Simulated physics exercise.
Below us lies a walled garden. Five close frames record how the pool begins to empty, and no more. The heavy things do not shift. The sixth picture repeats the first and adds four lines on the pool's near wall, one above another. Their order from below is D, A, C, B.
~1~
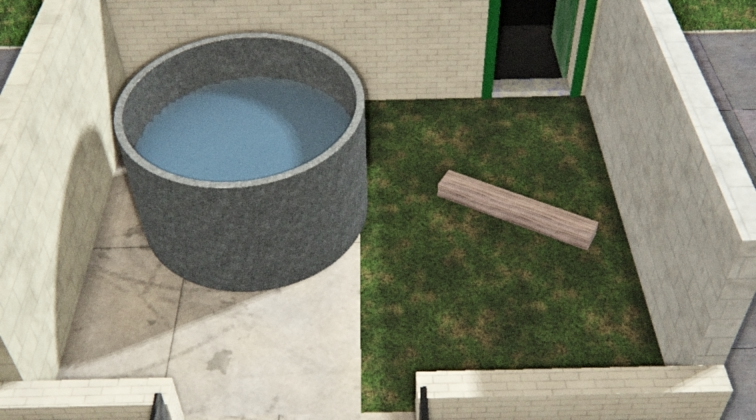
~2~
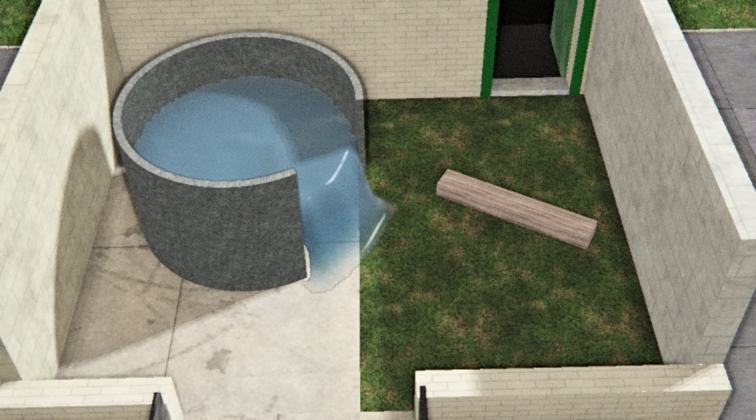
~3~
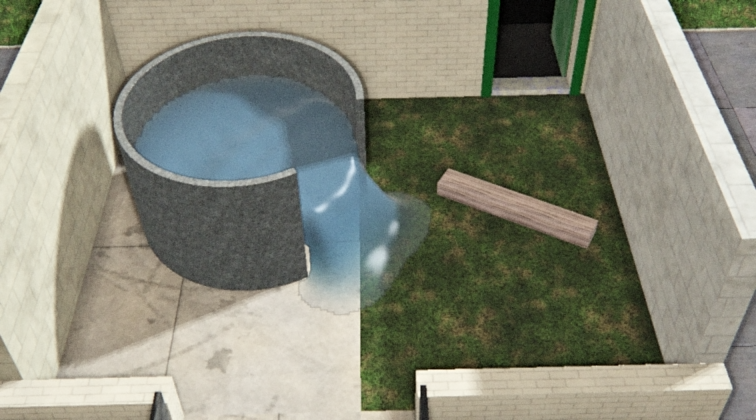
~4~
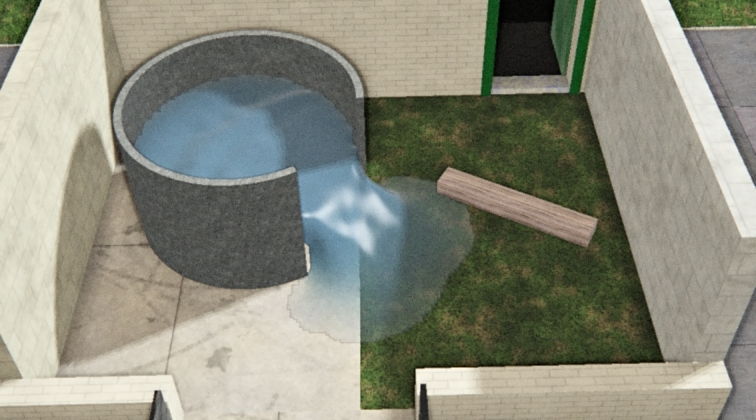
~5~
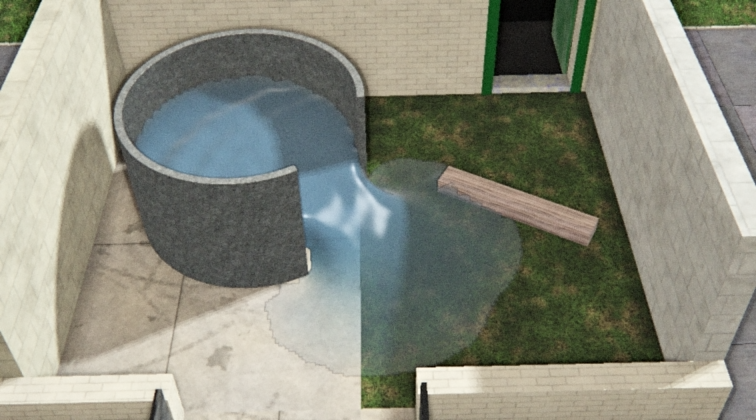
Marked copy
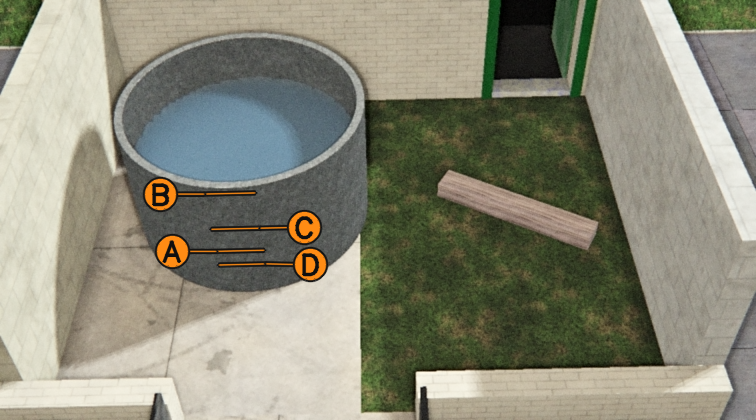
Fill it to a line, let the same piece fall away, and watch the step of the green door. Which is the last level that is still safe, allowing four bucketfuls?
It is A.
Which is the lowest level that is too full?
It is C.
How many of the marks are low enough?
Two.
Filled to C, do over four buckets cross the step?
Yes, that goes wrong.
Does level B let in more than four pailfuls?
Yes.
In orange, A at (240, 250); B at (229, 193); C at (236, 228); D at (242, 264); from the bottom up D, A, C, B.
For level A, a splash gets over, under a bucket.
For level B, dozens of bucketfuls pour in.
For level C, about 10 bucketfuls get in.
For level D, nothing gets over.
